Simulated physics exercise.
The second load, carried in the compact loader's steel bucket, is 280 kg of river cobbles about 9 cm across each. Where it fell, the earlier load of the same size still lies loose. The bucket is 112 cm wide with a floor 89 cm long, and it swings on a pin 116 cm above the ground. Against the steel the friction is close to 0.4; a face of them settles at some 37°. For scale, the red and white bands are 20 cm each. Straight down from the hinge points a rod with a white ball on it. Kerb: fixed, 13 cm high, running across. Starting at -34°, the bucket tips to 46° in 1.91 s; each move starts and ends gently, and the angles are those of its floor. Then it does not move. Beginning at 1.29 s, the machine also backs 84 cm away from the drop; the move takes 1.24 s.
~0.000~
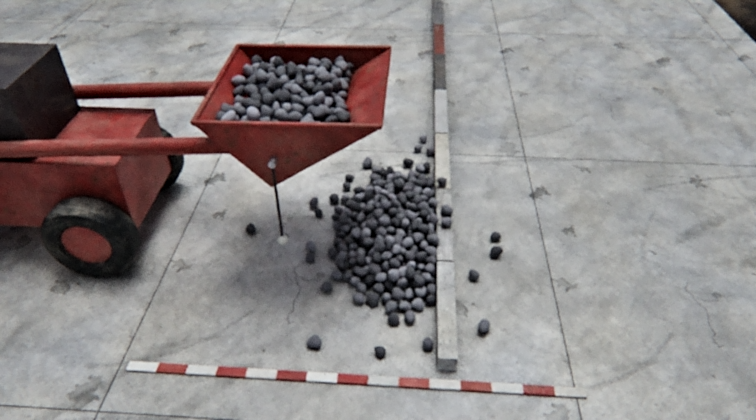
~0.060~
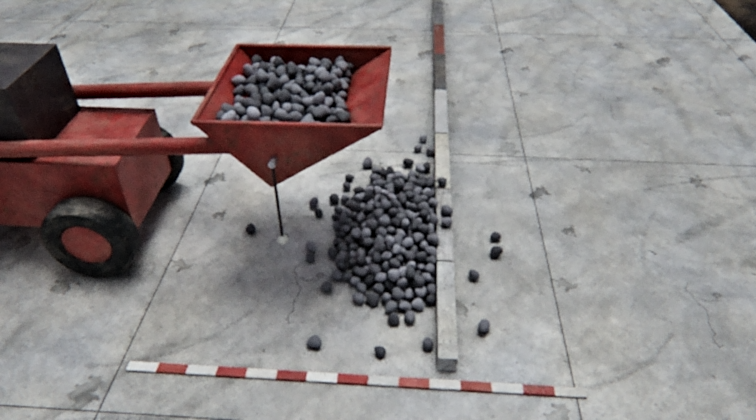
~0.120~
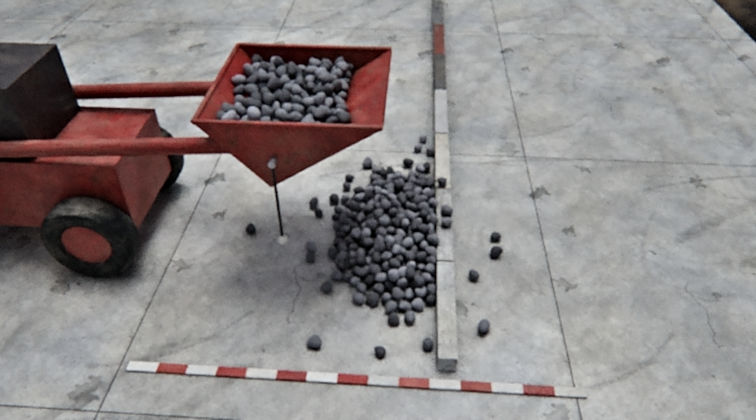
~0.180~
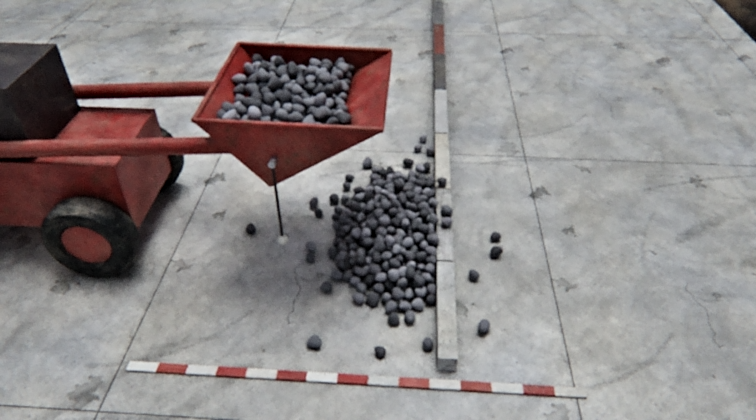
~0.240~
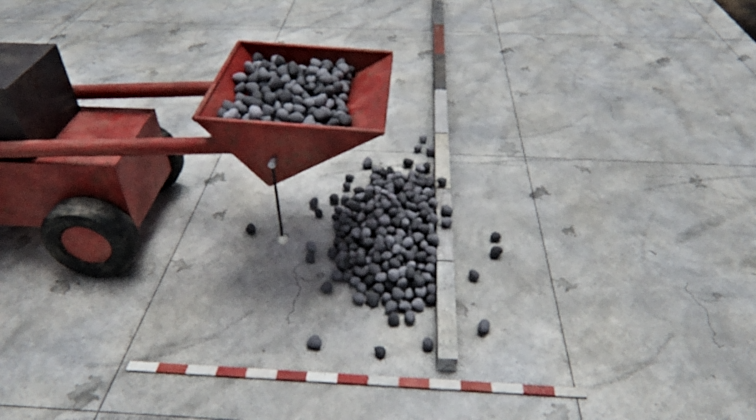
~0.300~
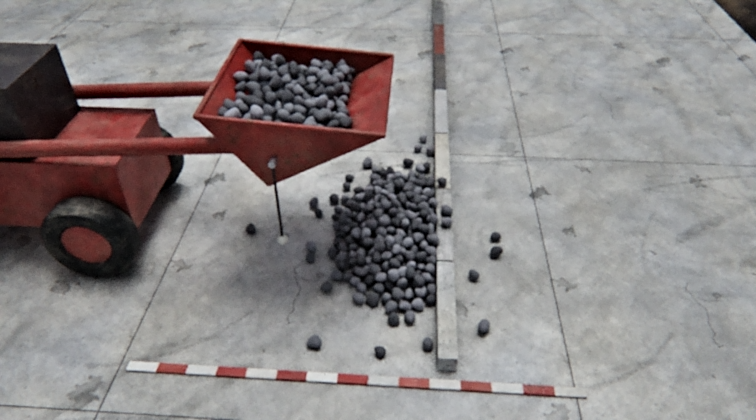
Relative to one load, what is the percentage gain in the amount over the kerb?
A gain of about 0 per cent.
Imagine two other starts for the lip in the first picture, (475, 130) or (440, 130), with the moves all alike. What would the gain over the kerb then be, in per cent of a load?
About 35 per cent from the first spot and 15 per cent from the second.
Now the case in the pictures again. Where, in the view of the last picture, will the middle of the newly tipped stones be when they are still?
The middle ends up near (353, 225).
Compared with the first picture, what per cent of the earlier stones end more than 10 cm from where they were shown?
Roughly 5 per cent of them.
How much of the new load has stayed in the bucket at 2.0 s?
Still inside: Some 0 %.
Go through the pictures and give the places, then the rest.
In the first picture, the bucket is at -34°, its lip at (382, 127); the top of the load is at (282, 76). The earlier load is highest near (396, 220), 21 cm above ground level, 99 % on this side of the kerb, 1 % over the kerb.
In the second picture, the bucket is at -34°, its lip at (382, 127); the top of the load is at (282, 76); the stones move at 0.0 m/s on average.
In the third picture, the bucket is at -33°, its lip at (382, 128); the top of the load is at (283, 76); the stones move at 0.0 m/s on average.
In the fourth picture, the bucket is at -32°, its lip at (383, 130); the top of the load is at (275, 76); the stones move at 0.1 m/s on average.
The fifth picture shows lip at (384, 133), floor tilted -31°, highest stones at (266, 74); the stones move at 0.1 m/s on average.
In the sixth picture, the bucket is at -29°, its lip at (385, 136); the top of the load is at (266, 74); the stones move at 0.1 m/s on average.
After 1.4 s the floor is at 33°; in per cent of one load, 95 in the bucket, 103 on this side of the kerb, 1 over the kerb; the foremost stones are at (464, 238).
After 2.0 s the floor is at 46°; in per cent of one load, 0 in the bucket, 199 on this side of the kerb, 1 over the kerb; the foremost stones are at (465, 232).
After 3.0 s the floor is at 46°; in per cent of one load, 0 in the bucket, 199 on this side of the kerb, 1 over the kerb; the foremost stones are at (466, 233).
After 5.6 s the floor is at 46°; in per cent of one load, 0 in the bucket, 199 on this side of the kerb, 1 over the kerb; the foremost stones are at (466, 233). Net gain over the kerb, 0.
